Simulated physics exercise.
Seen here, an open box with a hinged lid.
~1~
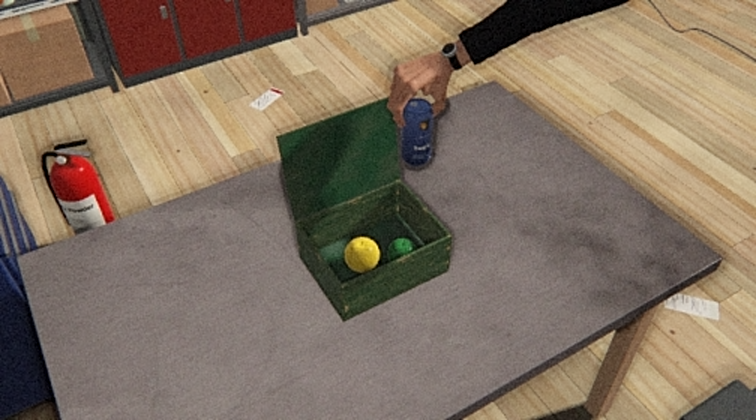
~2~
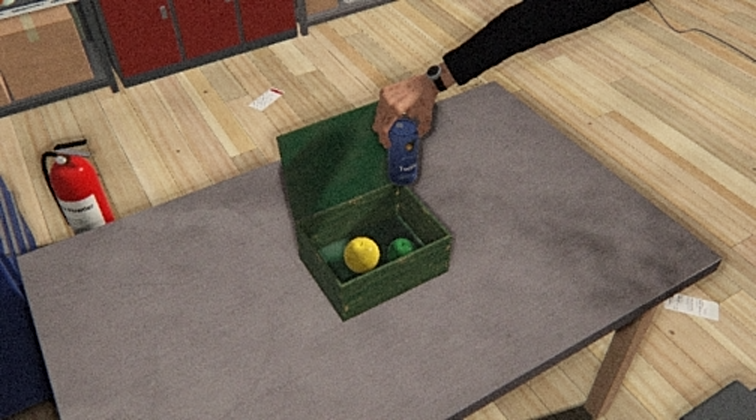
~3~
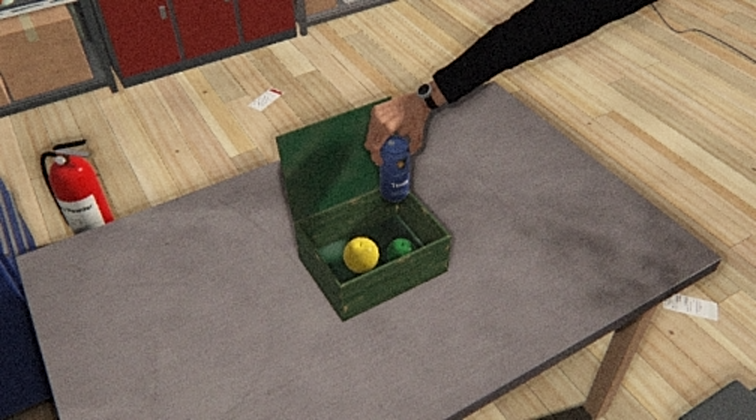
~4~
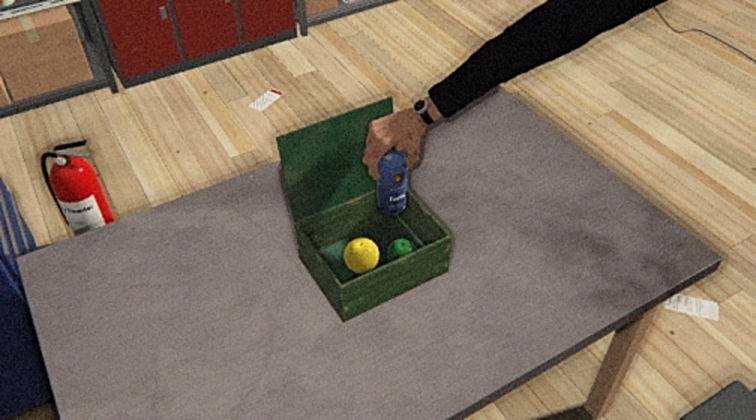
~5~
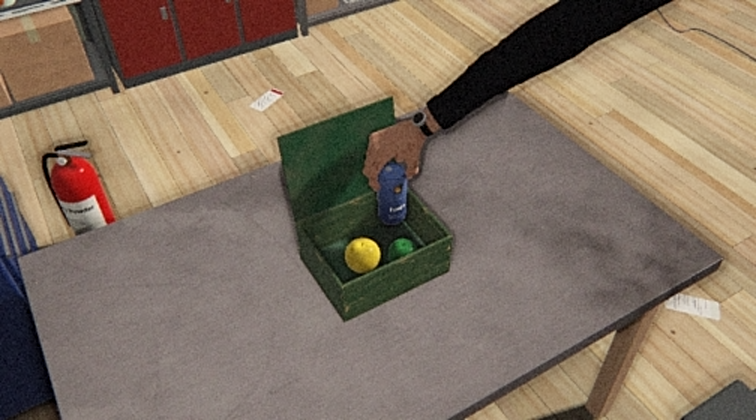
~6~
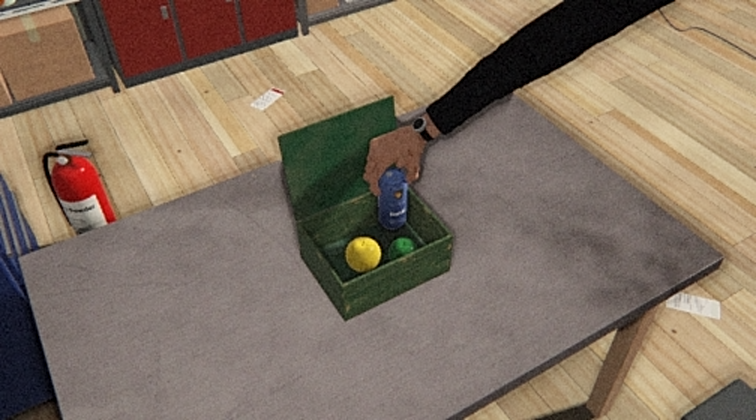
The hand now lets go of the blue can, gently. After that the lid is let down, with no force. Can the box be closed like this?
In the end the lid will not close.
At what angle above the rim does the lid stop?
About 35°.
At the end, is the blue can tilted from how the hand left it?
The blue can stays as placed.
Then, 0.30 s on from there, blue can shifted about its own width near (392, 222).
Then, 1.40 s on from there, lid 72° above the rim; blue can shifted about its own width near (392, 222).
Then, 1.80 s on from there, lid 46° above the rim; blue can shifted about its own width near (392, 222).
In the end, lid 33° above the rim; moved from the start, blue can; the other 2 unmoved. At the end, from the last picture's camera, blue can near (392, 222).
